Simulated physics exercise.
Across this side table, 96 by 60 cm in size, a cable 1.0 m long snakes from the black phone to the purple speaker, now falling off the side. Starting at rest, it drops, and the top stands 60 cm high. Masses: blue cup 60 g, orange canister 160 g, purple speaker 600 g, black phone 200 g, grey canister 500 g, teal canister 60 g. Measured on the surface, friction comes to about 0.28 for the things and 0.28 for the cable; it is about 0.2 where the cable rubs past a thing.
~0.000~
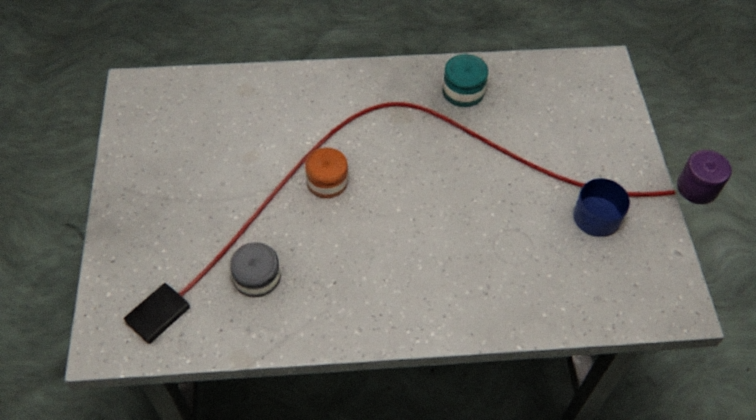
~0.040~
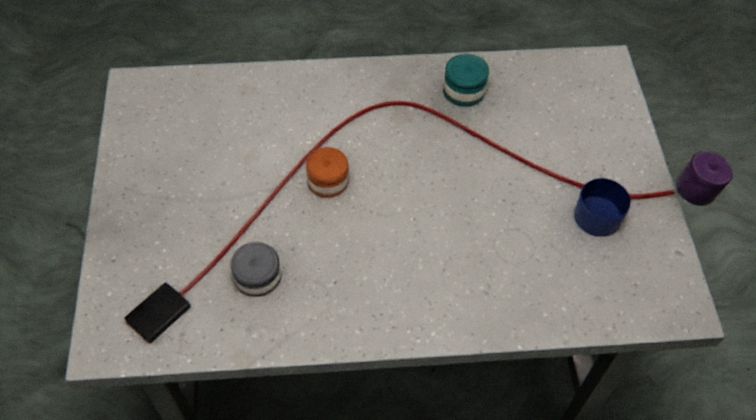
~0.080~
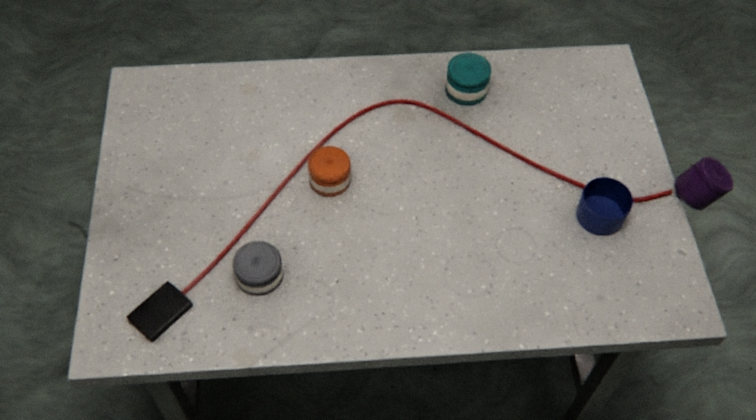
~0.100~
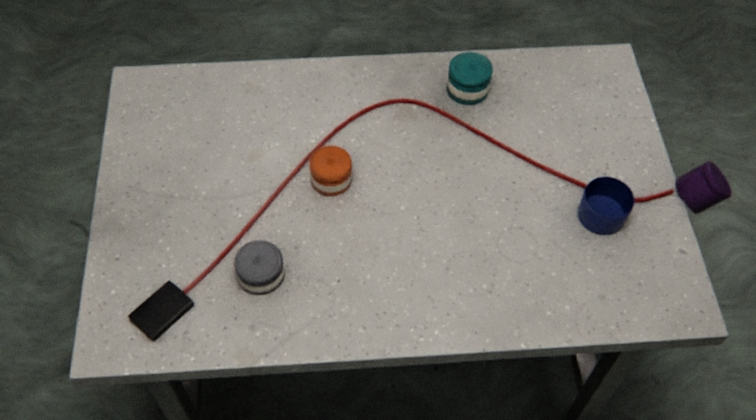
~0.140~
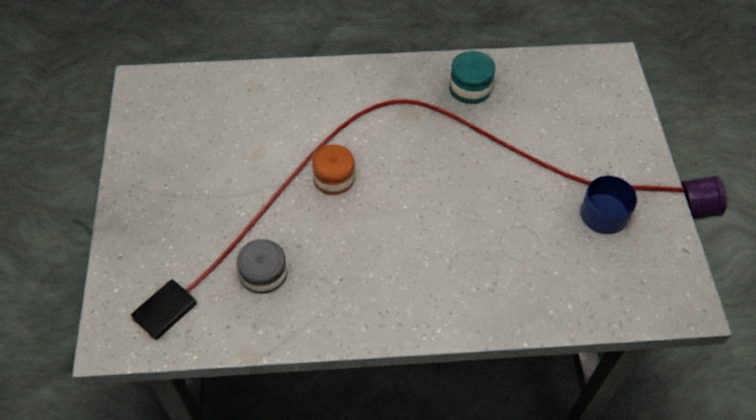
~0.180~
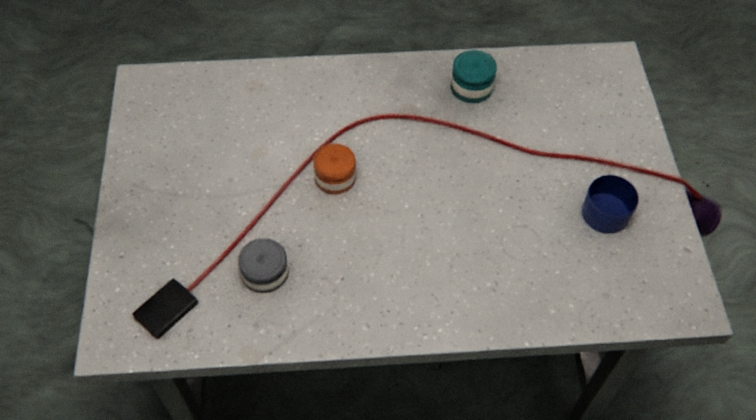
A speckled table held a few small canisters, a blue cup and a black phone tied by a red cable to a purple cylinder, which tilted and slipped off the right edge, pulling the cable straighter.
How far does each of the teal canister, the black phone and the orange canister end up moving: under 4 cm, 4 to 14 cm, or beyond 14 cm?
Teal canister - under 4 cm; black phone - beyond 14 cm; orange canister - beyond 14 cm.
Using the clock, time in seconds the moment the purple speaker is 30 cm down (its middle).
At about 0.34 s.
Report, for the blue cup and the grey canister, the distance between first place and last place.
For the blue cup it's 2 cm, while the grey canister comes to 2 cm.
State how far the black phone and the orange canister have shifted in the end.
Black phone off the top, orange canister over the edge.
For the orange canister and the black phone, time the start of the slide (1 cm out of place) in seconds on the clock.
Approx. times - orange canister: 0.26 s, black phone: 0.26 s.
By 0.4 s, the cable's tail end at (305, 219); orange canister 27 cm off its start, black phone 22 cm off its start, purple speaker over the edge.
By 0.7 s, the cable's tail end at (551, 116); black phone 68 cm off its start, orange canister over the edge, purple speaker over the edge.
By 0.9 s, the cable has left the top; black phone over the edge, orange canister over the edge, purple speaker over the edge.
By 1.2 s, the cable has left the top; black phone over the edge, orange canister over the edge, purple speaker over the edge.
By 2.4 s, the cable has left the top; black phone over the edge, orange canister over the edge, teal canister 0 cm off its start at (476, 65), purple speaker over the edge.
